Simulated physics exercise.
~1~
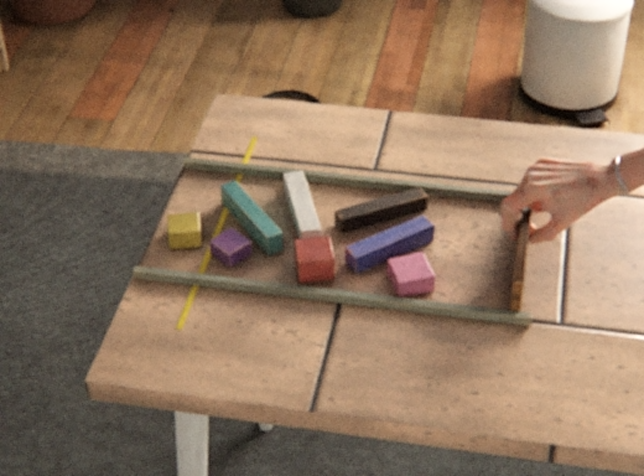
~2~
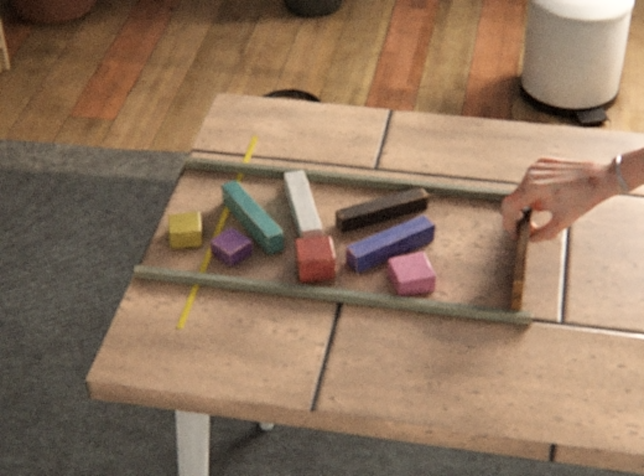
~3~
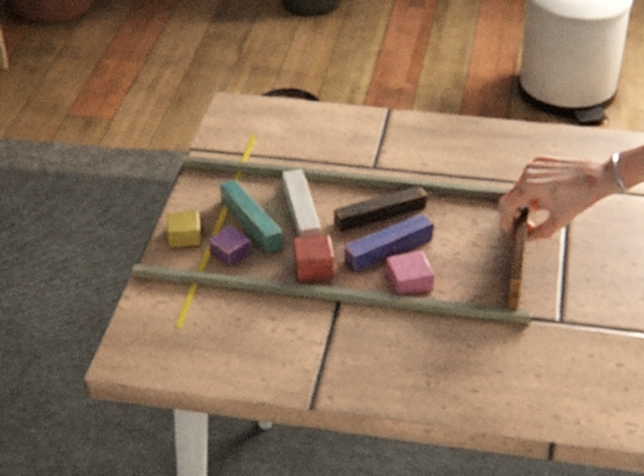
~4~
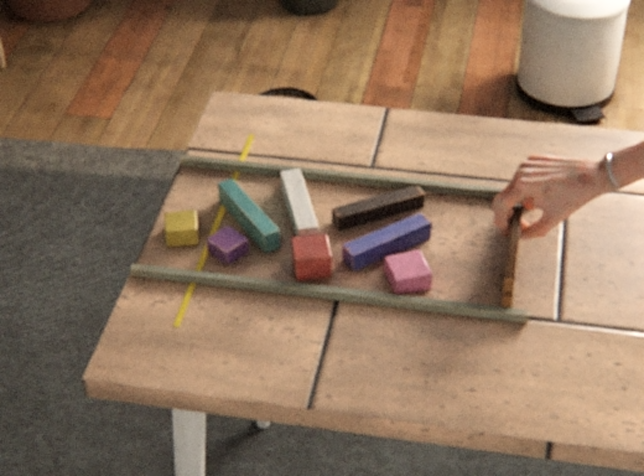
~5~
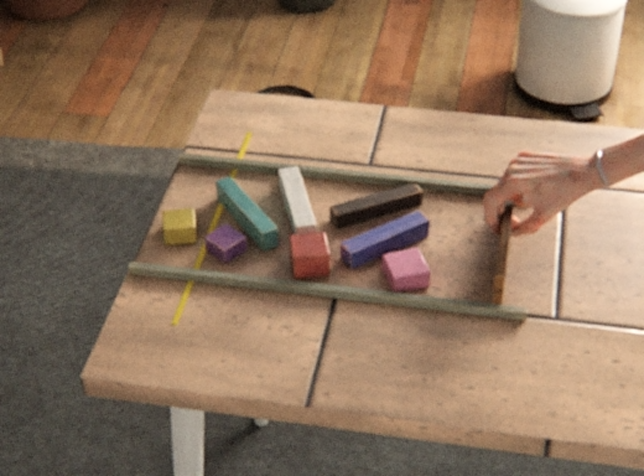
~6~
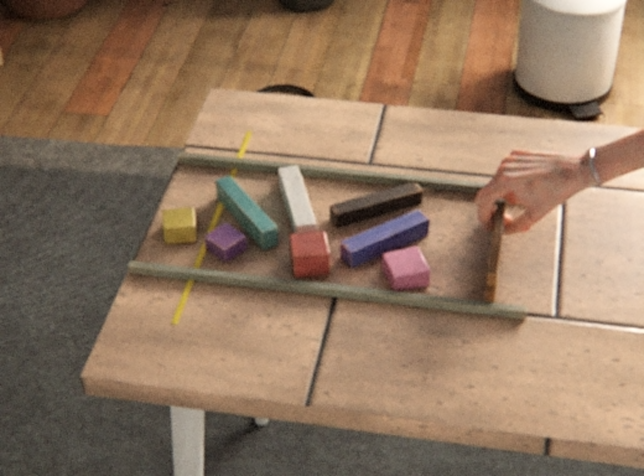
On a wooden table between two rails, a hand slides an upright board slightly left toward scattered coloured blocks that stay still.
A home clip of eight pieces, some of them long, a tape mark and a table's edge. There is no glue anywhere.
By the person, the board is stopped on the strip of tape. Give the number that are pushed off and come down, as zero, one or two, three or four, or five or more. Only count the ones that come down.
The number gone is middling: Three or four.
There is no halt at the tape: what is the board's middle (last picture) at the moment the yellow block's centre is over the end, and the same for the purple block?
I reckon its middle sits around (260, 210) and then around (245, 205).
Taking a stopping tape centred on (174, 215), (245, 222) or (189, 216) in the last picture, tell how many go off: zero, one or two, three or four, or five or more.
Tape by tape, the falls would be five or more, then just one or two, then five or more.
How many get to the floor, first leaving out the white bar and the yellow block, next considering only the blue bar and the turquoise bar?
The counts: 1 and 2.
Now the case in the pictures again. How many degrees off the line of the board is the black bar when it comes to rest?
Near 30 degrees.
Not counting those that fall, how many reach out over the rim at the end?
The number overhanging is 1.
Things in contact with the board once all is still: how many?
3.
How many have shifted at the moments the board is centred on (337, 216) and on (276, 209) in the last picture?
It comes to 7 for the first spot, 8 for the other.
A little later, none off yet; yellow block at rest near (179, 226); purple block at rest near (226, 242); turquoise bar at rest near (246, 212).
Next, none off yet; yellow block at rest near (179, 226); purple block shifted about its own width near (187, 246); turquoise bar shifted a little near (210, 211).
When it is over, the number that fall off is three or four; down, white bar, turquoise bar, purple block and yellow block.
